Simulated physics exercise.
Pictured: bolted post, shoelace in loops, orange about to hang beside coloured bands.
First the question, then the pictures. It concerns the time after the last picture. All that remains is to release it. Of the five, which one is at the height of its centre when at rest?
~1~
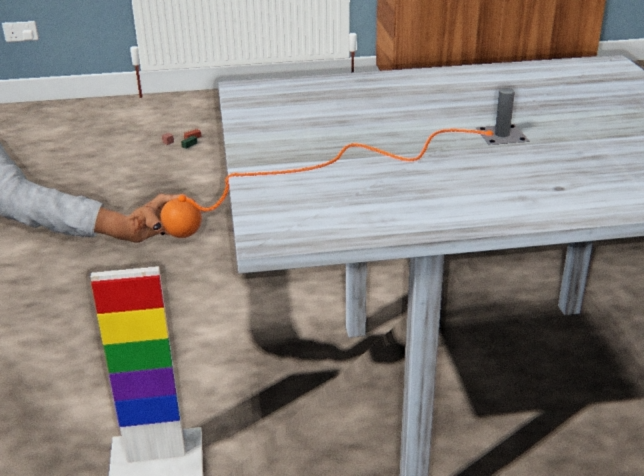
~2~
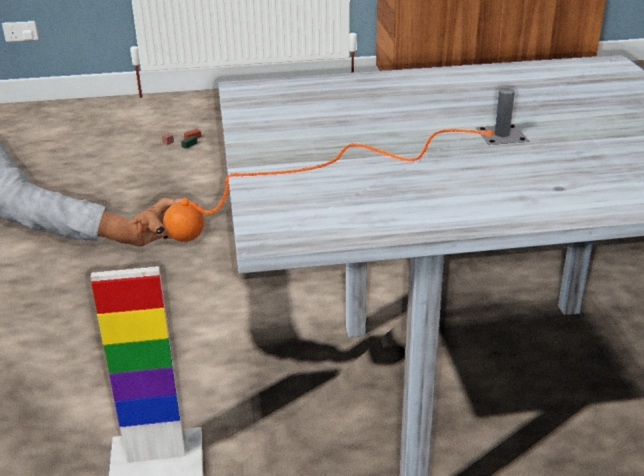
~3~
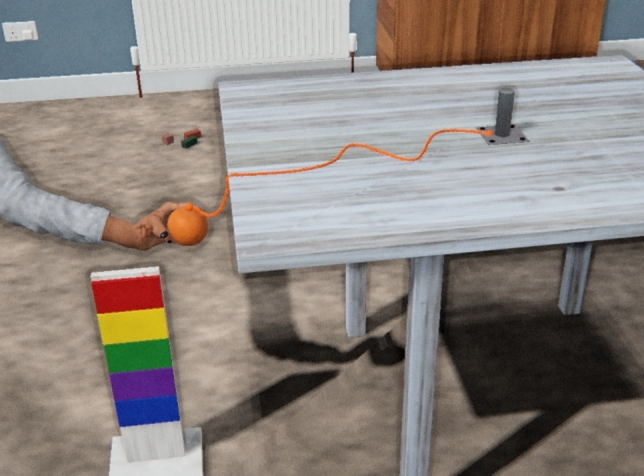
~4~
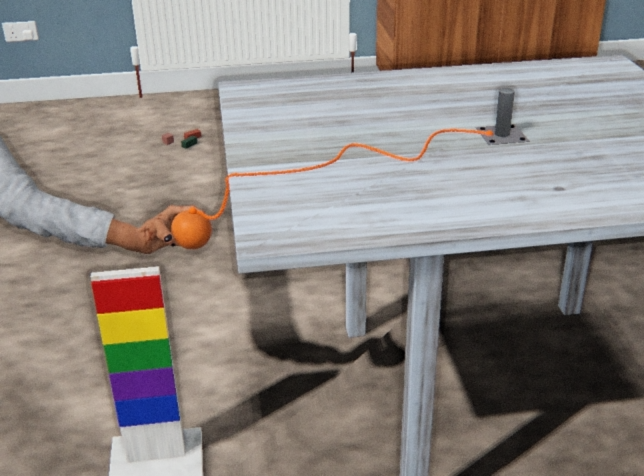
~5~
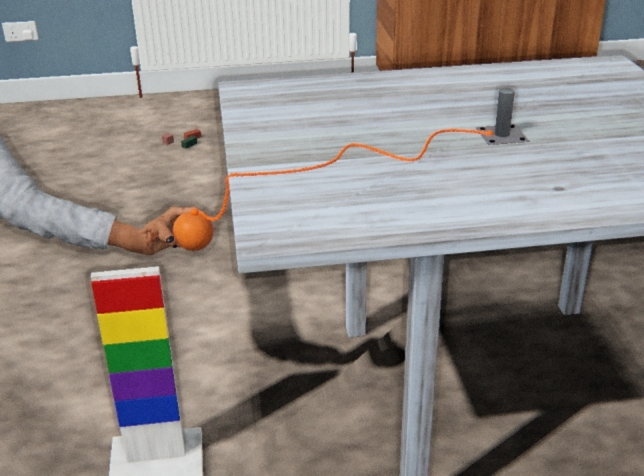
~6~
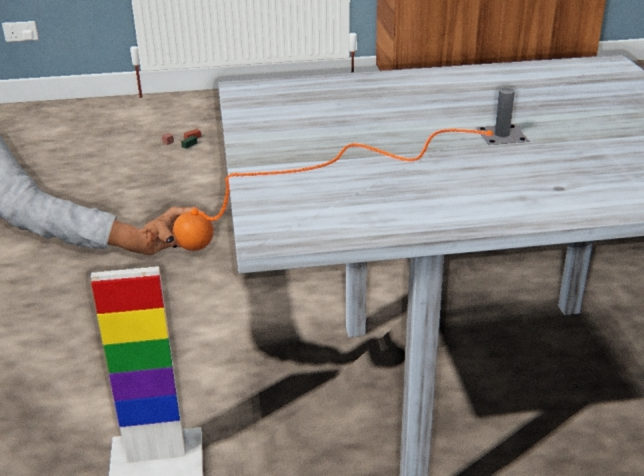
At rest, its centre is at the height of yellow.
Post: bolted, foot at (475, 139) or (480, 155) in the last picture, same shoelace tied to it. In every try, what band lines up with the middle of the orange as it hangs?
Answer, in order: Green, green.
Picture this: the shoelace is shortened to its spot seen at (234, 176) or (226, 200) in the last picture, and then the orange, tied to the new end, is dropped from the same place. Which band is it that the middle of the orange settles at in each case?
One after the other: Higher than all five; red.
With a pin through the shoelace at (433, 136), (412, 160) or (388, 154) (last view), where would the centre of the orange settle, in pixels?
Approximately at (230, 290), at (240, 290) and at (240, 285), in that order.
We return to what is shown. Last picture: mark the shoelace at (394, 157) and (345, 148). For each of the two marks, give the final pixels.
In that view they sit near (351, 152) and near (292, 159).
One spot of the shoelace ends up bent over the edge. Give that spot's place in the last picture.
It's near (303, 170) in the last picture.
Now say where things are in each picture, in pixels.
The first picture shows orange (181, 218); red (128, 296); yellow (133, 327); green (138, 357); purple (143, 385); blue (148, 412).
The second picture shows orange (184, 222); shoelace through (452, 130) (422, 154) (365, 147) (315, 168) (240, 175).
The third picture shows orange (188, 226).
The fourth picture shows orange (192, 230); shoelace through (452, 130) (422, 154) (365, 147) (315, 168) (240, 175).
The fifth picture shows orange (193, 231).
The sixth picture shows orange (193, 231); shoelace through (452, 130) (422, 154) (365, 147) (315, 168) (240, 175).
Early on, orange near (241, 289); level with red.
Midway, orange near (242, 308); level with yellow.
Finally, orange near (234, 311); level with yellow. Its middle rests at the yellow band.
